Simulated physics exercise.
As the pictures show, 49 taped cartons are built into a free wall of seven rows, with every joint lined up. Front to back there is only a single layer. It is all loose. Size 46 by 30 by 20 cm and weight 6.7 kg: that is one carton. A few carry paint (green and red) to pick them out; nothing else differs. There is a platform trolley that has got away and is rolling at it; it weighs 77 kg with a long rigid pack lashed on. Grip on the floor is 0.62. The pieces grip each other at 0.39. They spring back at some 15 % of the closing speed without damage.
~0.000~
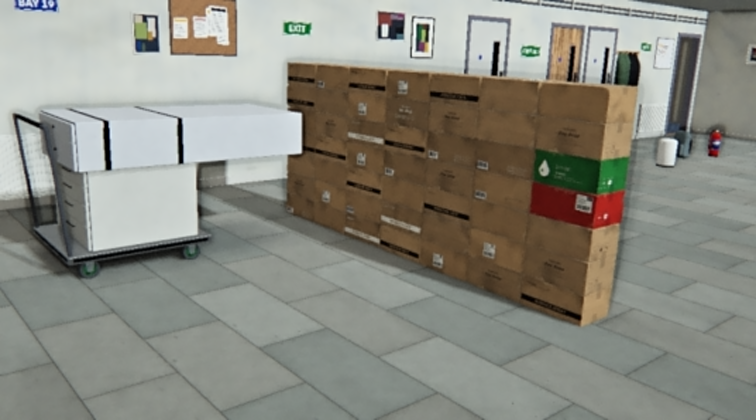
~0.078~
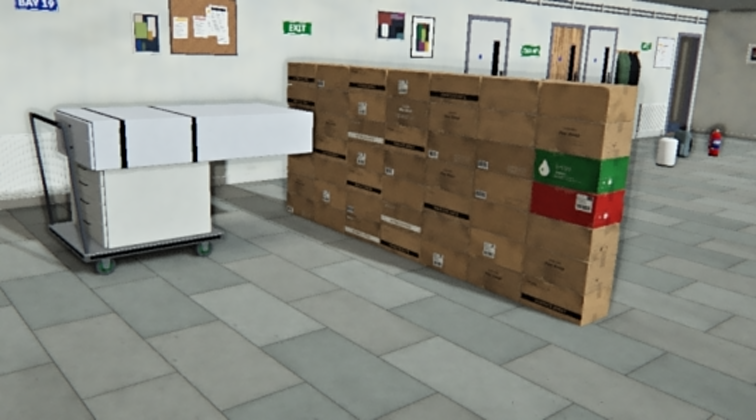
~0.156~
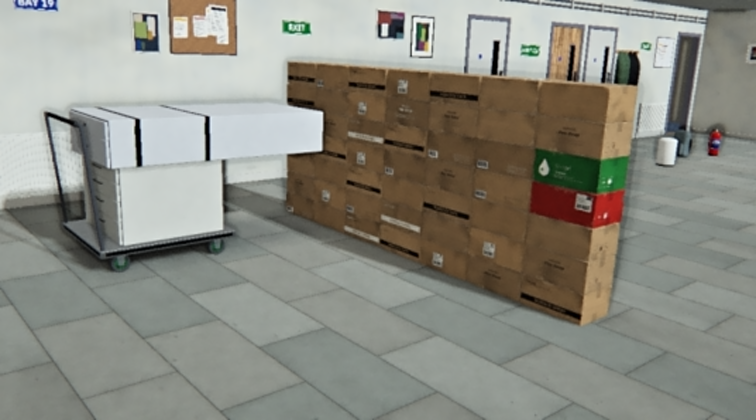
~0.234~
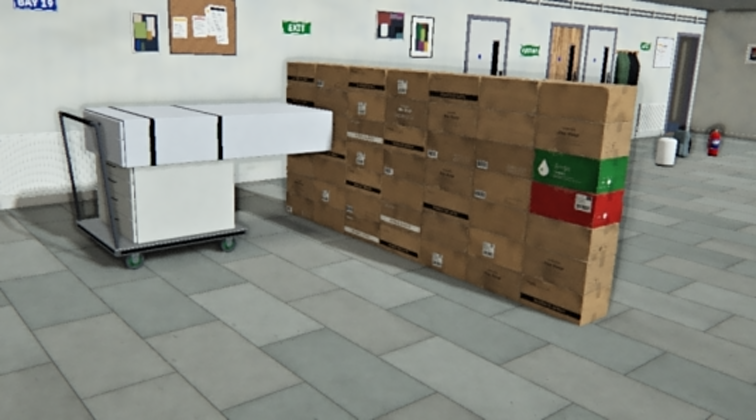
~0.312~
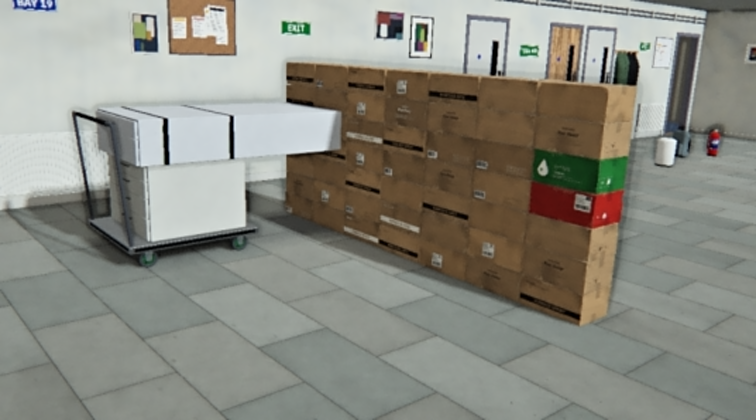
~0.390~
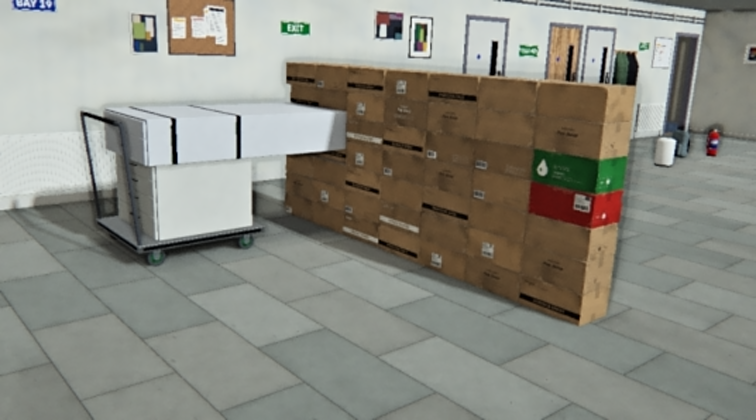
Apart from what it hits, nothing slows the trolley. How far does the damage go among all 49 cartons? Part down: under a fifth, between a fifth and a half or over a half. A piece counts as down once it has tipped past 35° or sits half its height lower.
Count: A fifth through a half of the pieces.
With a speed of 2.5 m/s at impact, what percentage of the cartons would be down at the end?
Roughly 20 per cent would end down.
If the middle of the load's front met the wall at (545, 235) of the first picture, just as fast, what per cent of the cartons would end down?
Result if so: 0 per cent.
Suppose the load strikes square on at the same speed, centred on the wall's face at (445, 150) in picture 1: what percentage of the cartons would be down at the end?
I'd put it at around 0 percent.
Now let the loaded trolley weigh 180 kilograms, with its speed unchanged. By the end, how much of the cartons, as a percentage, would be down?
Estimate: Some 30 per cent down.
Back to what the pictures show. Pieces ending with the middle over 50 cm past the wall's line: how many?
12 or thereabouts.
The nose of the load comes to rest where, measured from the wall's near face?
45 cm past it.
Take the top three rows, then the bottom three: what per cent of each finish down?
Of the top ones 30 percent, of the bottom ones 30 percent.
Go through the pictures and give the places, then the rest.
In the first picture (places mark the middle of the side facing us), load (296, 126) 41 cm short of the wall; red carton (562, 205); green carton (565, 172); nothing disturbed.
In the second picture, load (306, 125) 30 cm short of the wall; green carton (565, 171).
In the third picture, load (317, 124) 20 cm short of the wall; red carton (561, 204).
In the fourth picture, load (326, 124) 10 cm short of the wall; red carton (561, 205).
In the fifth picture, load (336, 123) just touching; green carton (564, 171).
In the sixth picture, load (341, 123) 6 cm into the wall's line; red carton (560, 205); green carton (563, 171); 6 disturbed, none down.
After 0.70 s, load 19 cm past the wall's line, still rolling; none of the 49 cartons down, 14 disturbed.
After 1.24 s, load 33 cm past the wall's line, still rolling; none of the 49 cartons down, 14 disturbed.
After 1.58 s, load 39 cm past the wall's line, still rolling; 14 of the 49 cartons down.
After 1.96 s, load 43 cm past the wall's line, still rolling; 14 of the 49 cartons down.
At rest (2.9 s), load 44 cm past the wall's line, stopped; 14 of the 49 cartons down; red carton unmoved; green carton unmoved. That is 29 per cent. As the last picture would show them, middles, red carton near (575, 202), green carton near (578, 169).
